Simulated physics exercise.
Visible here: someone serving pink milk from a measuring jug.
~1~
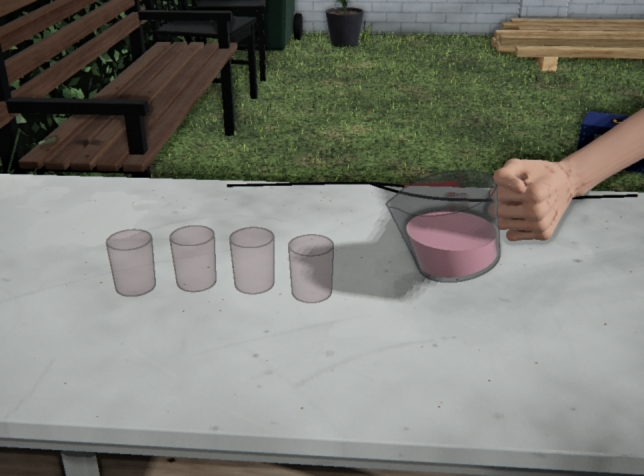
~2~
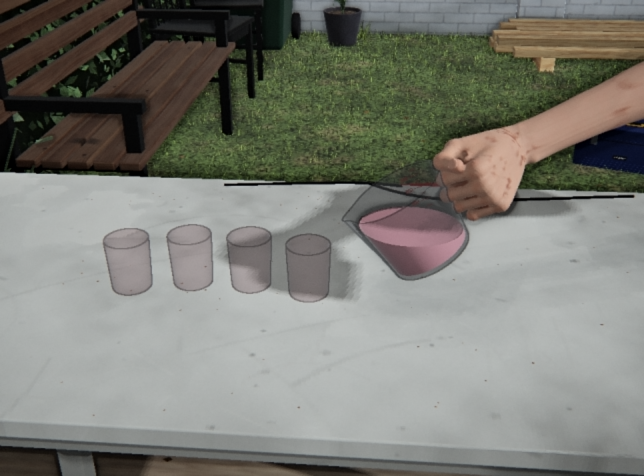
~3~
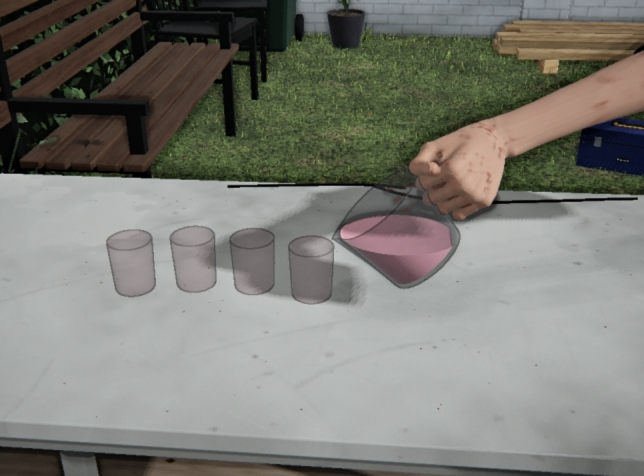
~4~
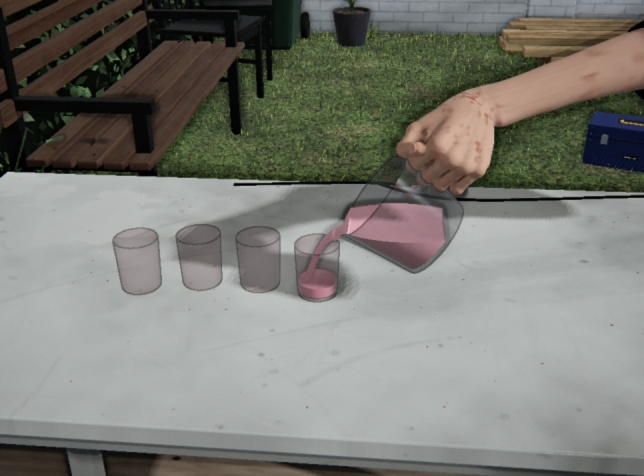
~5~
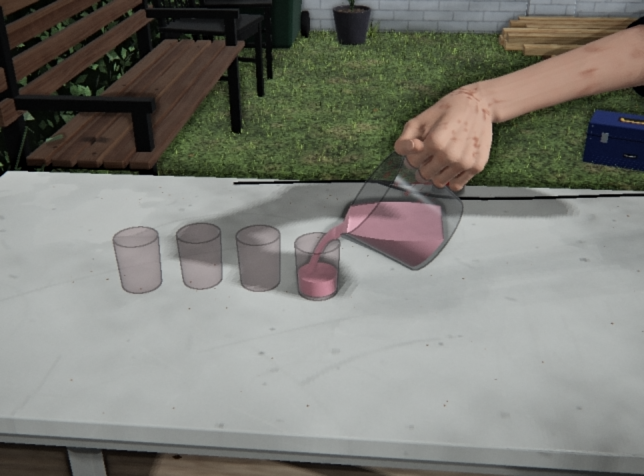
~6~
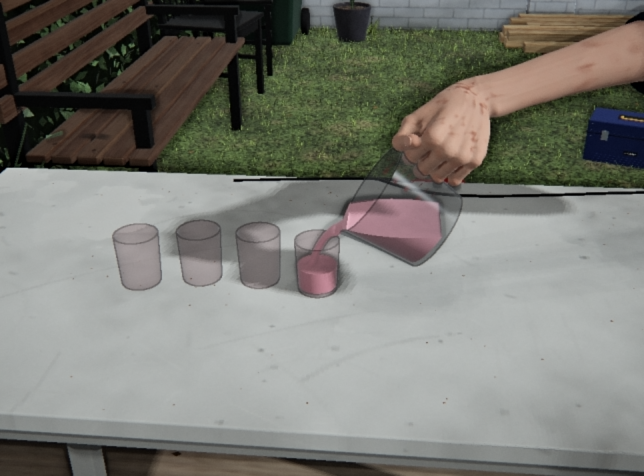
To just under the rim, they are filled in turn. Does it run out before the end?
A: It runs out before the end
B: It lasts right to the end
(A) It runs out before the end.
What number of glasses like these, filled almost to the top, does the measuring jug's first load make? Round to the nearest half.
I'd say near 2.5 of those.
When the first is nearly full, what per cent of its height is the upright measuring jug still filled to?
My estimate is close to 25 in a hundred.
Next, the first is about two thirds full.
After that, the first is done and the measuring jug has about two thirds of its load.
Finally, the measuring jug is empty with two filled and the next at about two thirds of a serving.
